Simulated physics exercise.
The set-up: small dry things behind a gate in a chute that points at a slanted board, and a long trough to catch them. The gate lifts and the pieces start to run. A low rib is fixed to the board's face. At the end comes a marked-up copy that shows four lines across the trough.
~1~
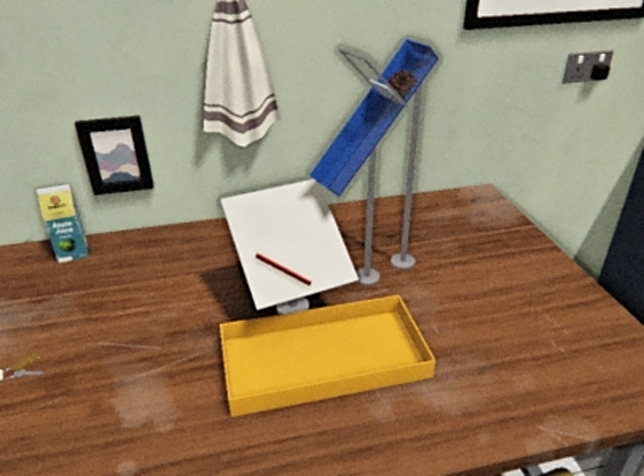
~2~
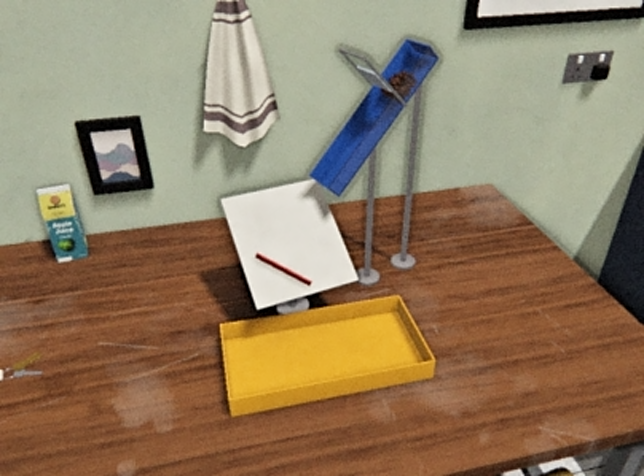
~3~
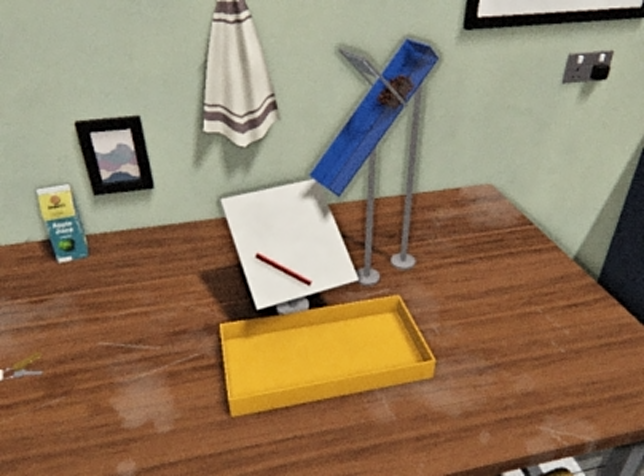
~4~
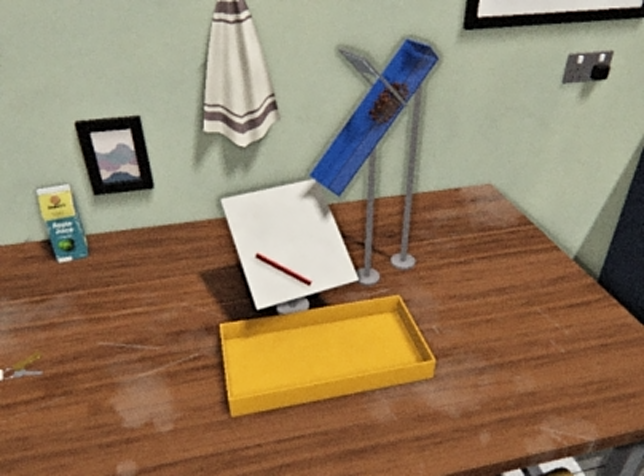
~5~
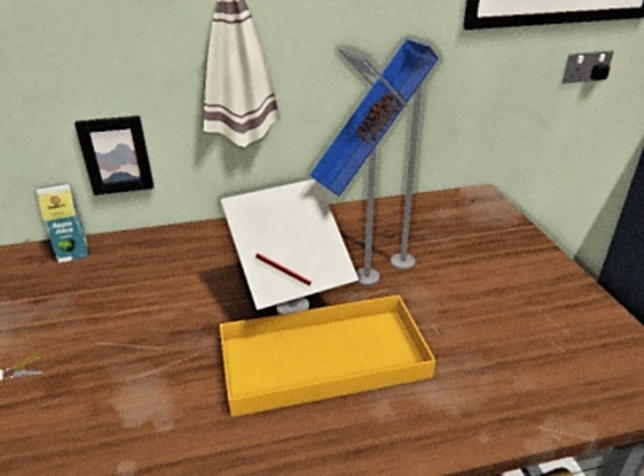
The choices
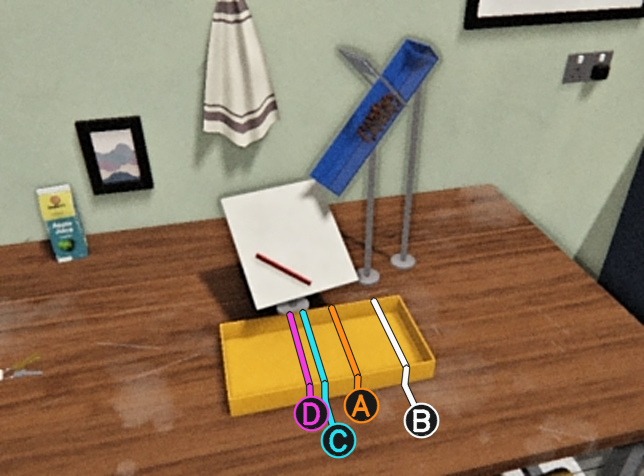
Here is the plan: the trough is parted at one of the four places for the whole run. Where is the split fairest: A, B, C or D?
It is A.
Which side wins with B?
Left.
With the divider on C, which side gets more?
Right.
On the marked copy, line A crosses the front rim at (357, 376); line B crosses the front rim at (406, 366); line C crosses the front rim at (324, 382); line D crosses the front rim at (309, 385).
Choosing A, of what is caught, close to two thirds on the left of the divider, close to a third on the right.
Choosing B, of what is caught, the whole lot on the left of the divider, none at all on the right.
Choosing C, of what is caught, a small share on the left of the divider, all but a few on the right.
Choosing D, of what is caught, a small share on the left of the divider, all but a few on the right.
